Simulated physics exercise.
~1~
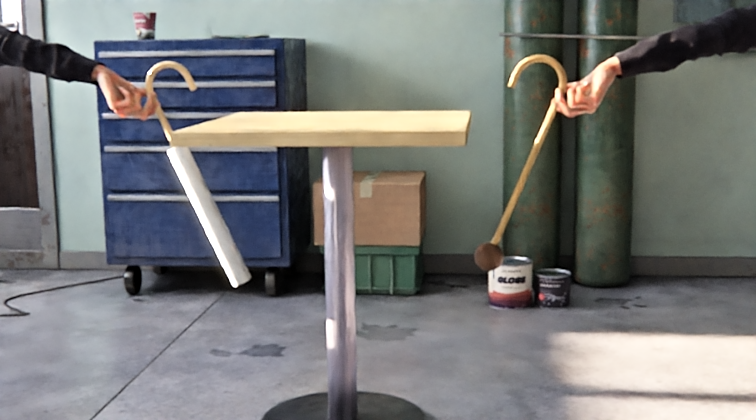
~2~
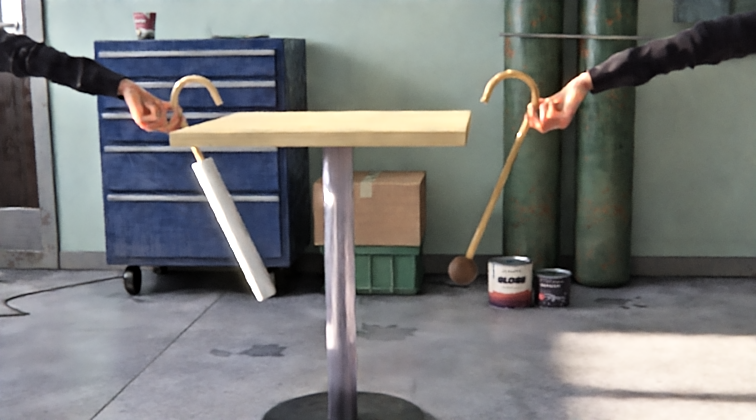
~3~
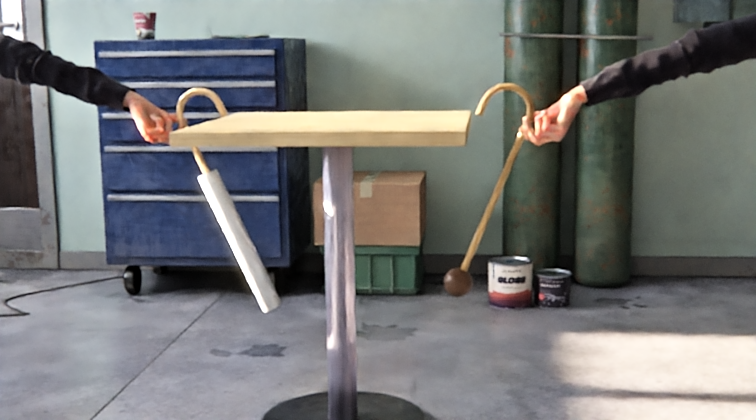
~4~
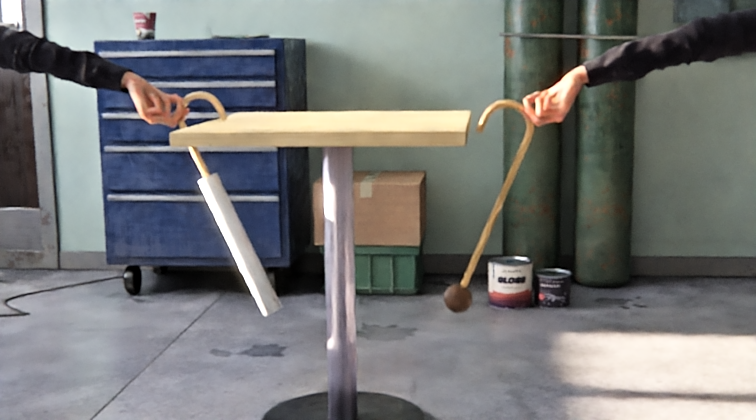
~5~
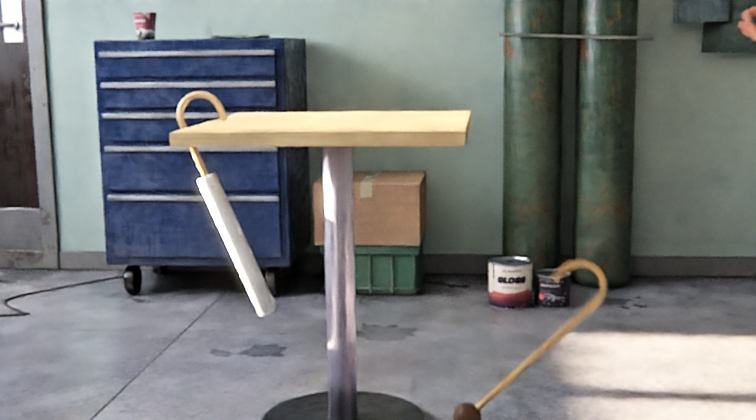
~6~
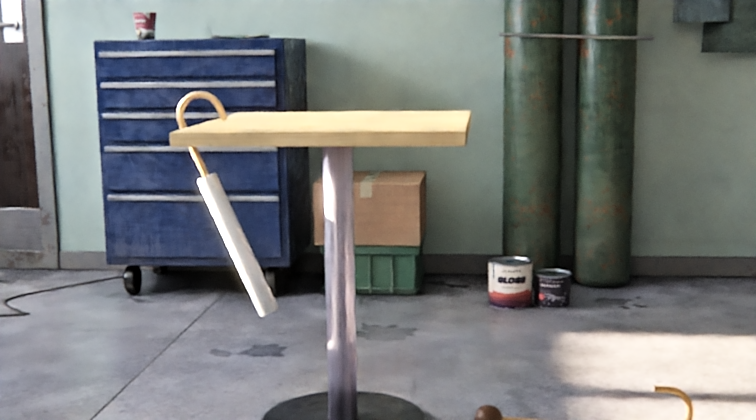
Two hands hooking a white umbrella and a brown ladle at opposite table ends, the umbrella staying hung, the ladle falling to the floor.
